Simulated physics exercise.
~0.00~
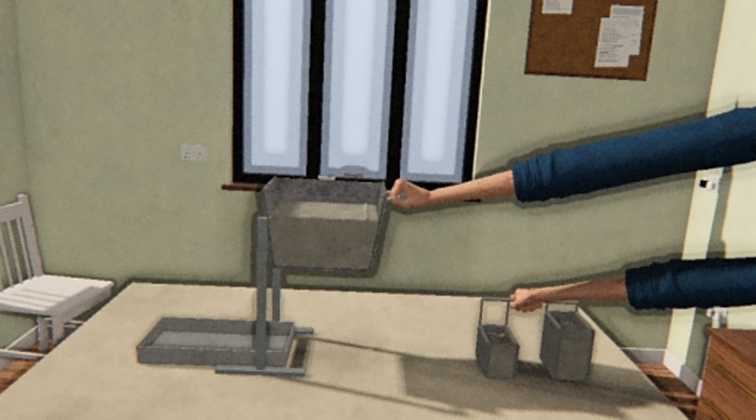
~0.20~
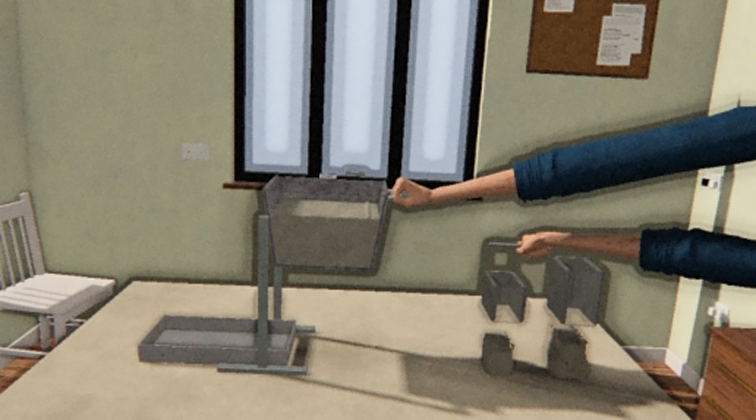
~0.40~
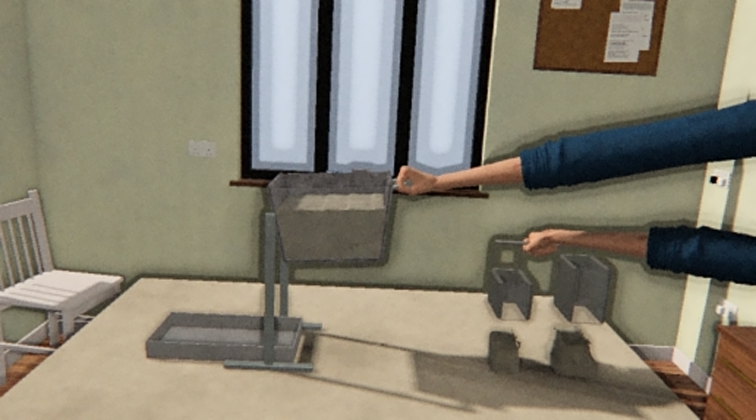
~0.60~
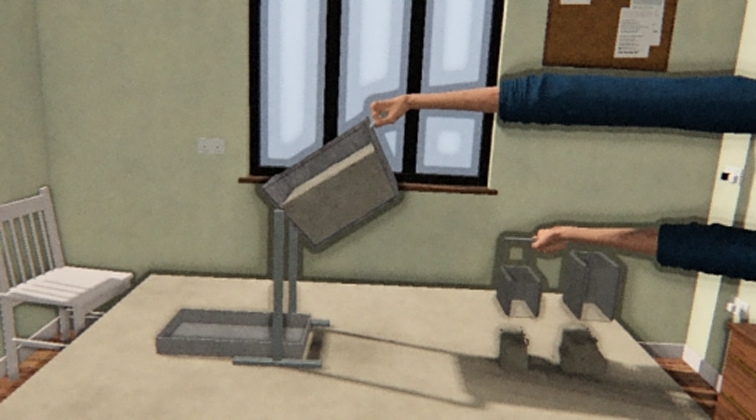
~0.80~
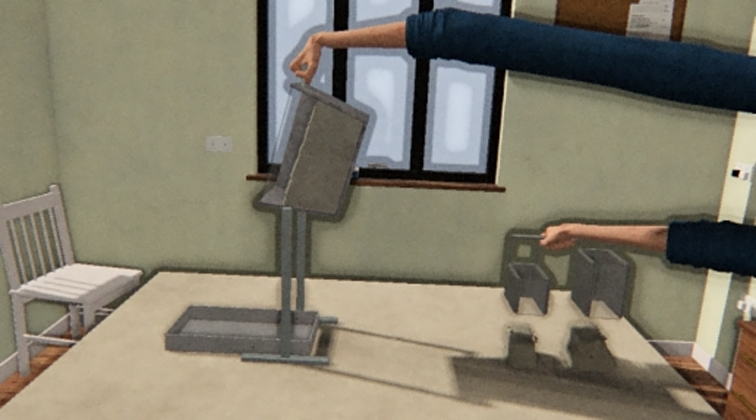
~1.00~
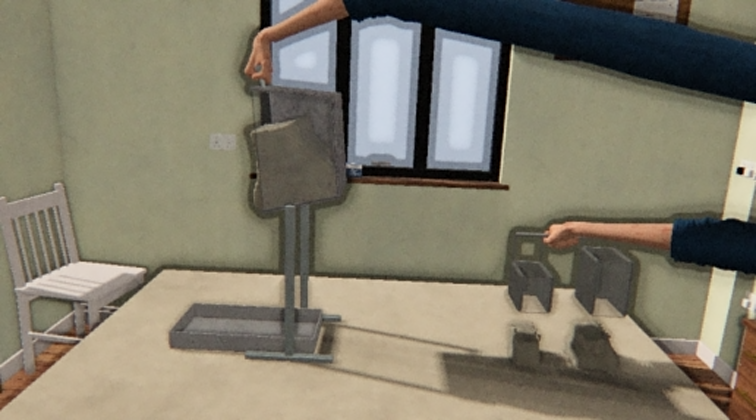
Two blue-sleeved arms working at a table, one lifting open moulds off two small grey blocks, the other swinging a filled trough leftward.
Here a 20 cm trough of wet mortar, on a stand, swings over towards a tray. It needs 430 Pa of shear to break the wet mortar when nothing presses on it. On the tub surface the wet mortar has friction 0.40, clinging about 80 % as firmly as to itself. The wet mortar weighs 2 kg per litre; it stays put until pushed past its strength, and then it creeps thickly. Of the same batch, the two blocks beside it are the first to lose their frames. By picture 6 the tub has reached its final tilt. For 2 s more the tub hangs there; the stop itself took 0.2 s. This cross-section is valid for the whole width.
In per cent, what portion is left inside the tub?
Some 31 per cent is left inside the tub.
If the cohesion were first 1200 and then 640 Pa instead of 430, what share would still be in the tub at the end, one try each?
40 in a hundred, followed by 35 in a hundred.
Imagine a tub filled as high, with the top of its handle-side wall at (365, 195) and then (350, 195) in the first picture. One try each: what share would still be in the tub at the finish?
Respectively 40 % and 45 %.
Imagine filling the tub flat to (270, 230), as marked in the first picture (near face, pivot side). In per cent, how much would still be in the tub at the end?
Then about 50 %.
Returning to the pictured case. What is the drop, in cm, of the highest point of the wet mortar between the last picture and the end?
14 cm.
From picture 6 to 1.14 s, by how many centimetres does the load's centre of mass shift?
About 12 cm.
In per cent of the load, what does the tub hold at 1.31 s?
Near 30 in a hundred.
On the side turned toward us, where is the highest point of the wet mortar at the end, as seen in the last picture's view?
Highest point: Approx. (314, 179).
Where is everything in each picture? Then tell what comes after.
The first picture shows handle-side rim at (384, 196), tilt 0 degrees; highest point of the wet mortar at (315, 217); test blocks 8.3 cm, 13 cm high (left to right).
The second picture shows handle-side rim at (385, 195), tilt 0 degrees; highest point of the wet mortar at (316, 216); test blocks 8.2 cm, 11 cm high (left to right).
The third picture shows handle-side rim at (389, 184), tilt 4 degrees; highest point of the wet mortar at (379, 209); test blocks 8.2 cm, 10 cm high (left to right).
The fourth picture shows handle-side rim at (363, 124), tilt 35 degrees; highest point of the wet mortar at (371, 152); test blocks 8.1 cm, 9.9 cm high (left to right).
The fifth picture shows handle-side rim at (291, 87), tilt 75 degrees; highest point of the wet mortar at (316, 104); test blocks 8.1 cm, 9.9 cm high (left to right).
The sixth picture shows handle-side rim at (251, 91), tilt 95 degrees; highest point of the wet mortar at (292, 124); test blocks 8.1 cm, 9.9 cm high (left to right).
By 1.14 s, the tub is at 95 degrees and holds 46 %.
By 1.31 s, the tub is at 95 degrees and holds 32 %.
By 1.48 s, the tub is at 95 degrees and holds 31 %.
By 1.65 s, the tub is at 95 degrees and holds 31 %.
By 3.00 s, at the end, the tub is at 95 degrees and holds 31 %.
